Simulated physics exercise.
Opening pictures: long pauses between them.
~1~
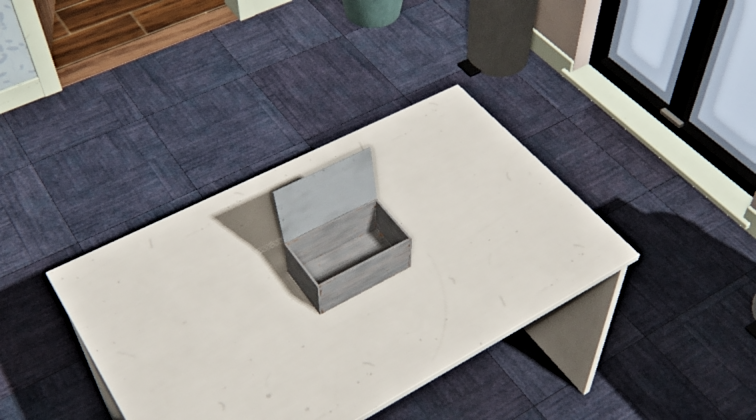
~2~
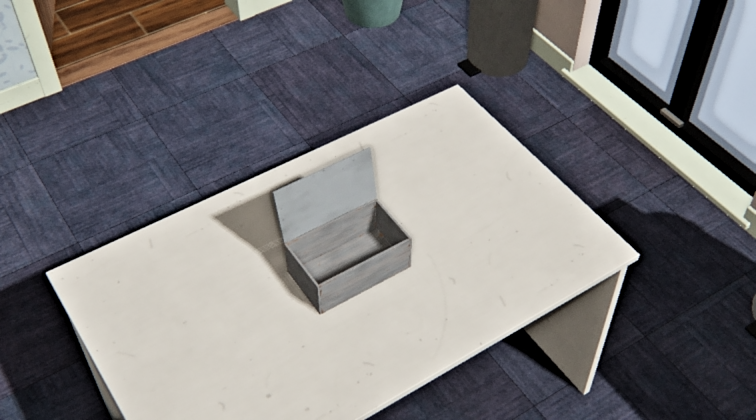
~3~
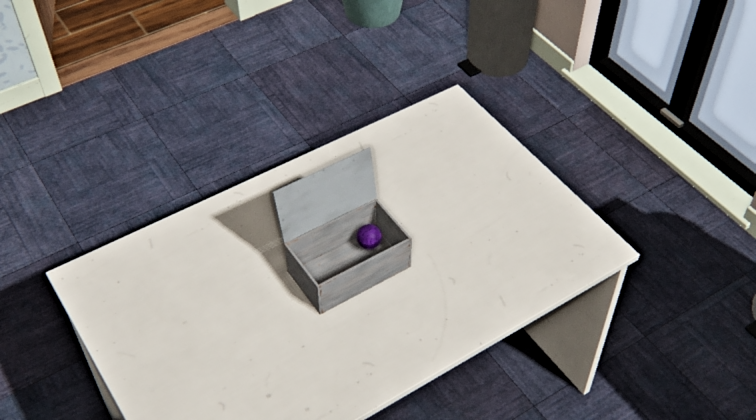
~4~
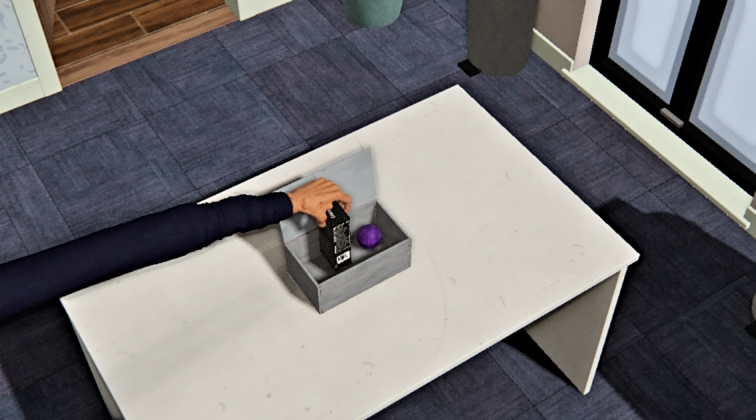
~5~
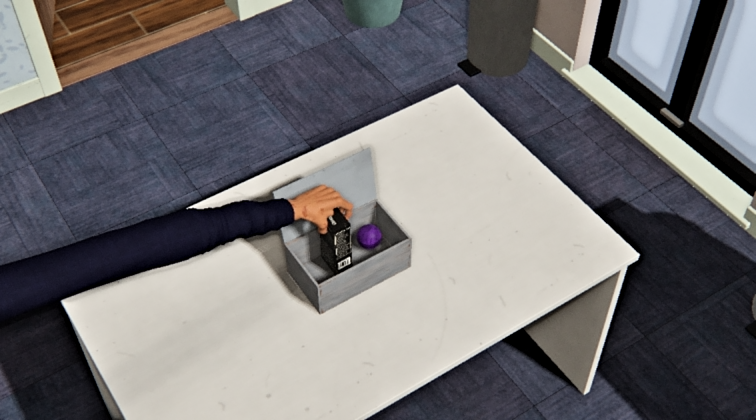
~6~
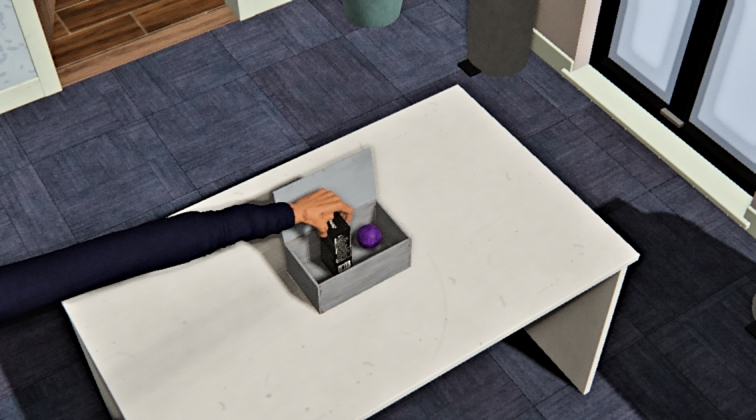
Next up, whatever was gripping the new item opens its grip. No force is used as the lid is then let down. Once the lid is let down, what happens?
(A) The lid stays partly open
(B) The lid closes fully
Answer: A.
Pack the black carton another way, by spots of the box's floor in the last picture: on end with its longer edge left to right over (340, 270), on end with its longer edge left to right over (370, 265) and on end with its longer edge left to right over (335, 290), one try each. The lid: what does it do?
With the first placement the lid remains open; with the second, it remains open; with the third, it remains open.
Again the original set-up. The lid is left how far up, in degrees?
Some 35 degrees above the rim, more or less.
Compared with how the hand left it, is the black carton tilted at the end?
In the end, it winds up askew.
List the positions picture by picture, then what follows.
The last thing is not in view yet, in the first frame.
The last thing is not in view yet, in the second frame.
The last thing is not in view yet; purple ball (369, 237), in the third frame.
Still above its spot; black carton (335, 235); purple ball (369, 237), in the fourth frame.
Still above its spot; black carton (336, 241); purple ball (369, 237), in the fifth frame.
Put in, still held; black carton (336, 244); purple ball (369, 237), in the sixth frame.
Then, 1.50 s past the last view, lid 71° above the rim.
Then, 1.90 s past the last view, lid 45° above the rim; black carton rocked 21° from its first pose near (343, 252).
Finally, lid 37° above the rim; moved from the start, black carton; purple ball still in place. Final places as the last picture's camera would see them, black carton near (344, 254).
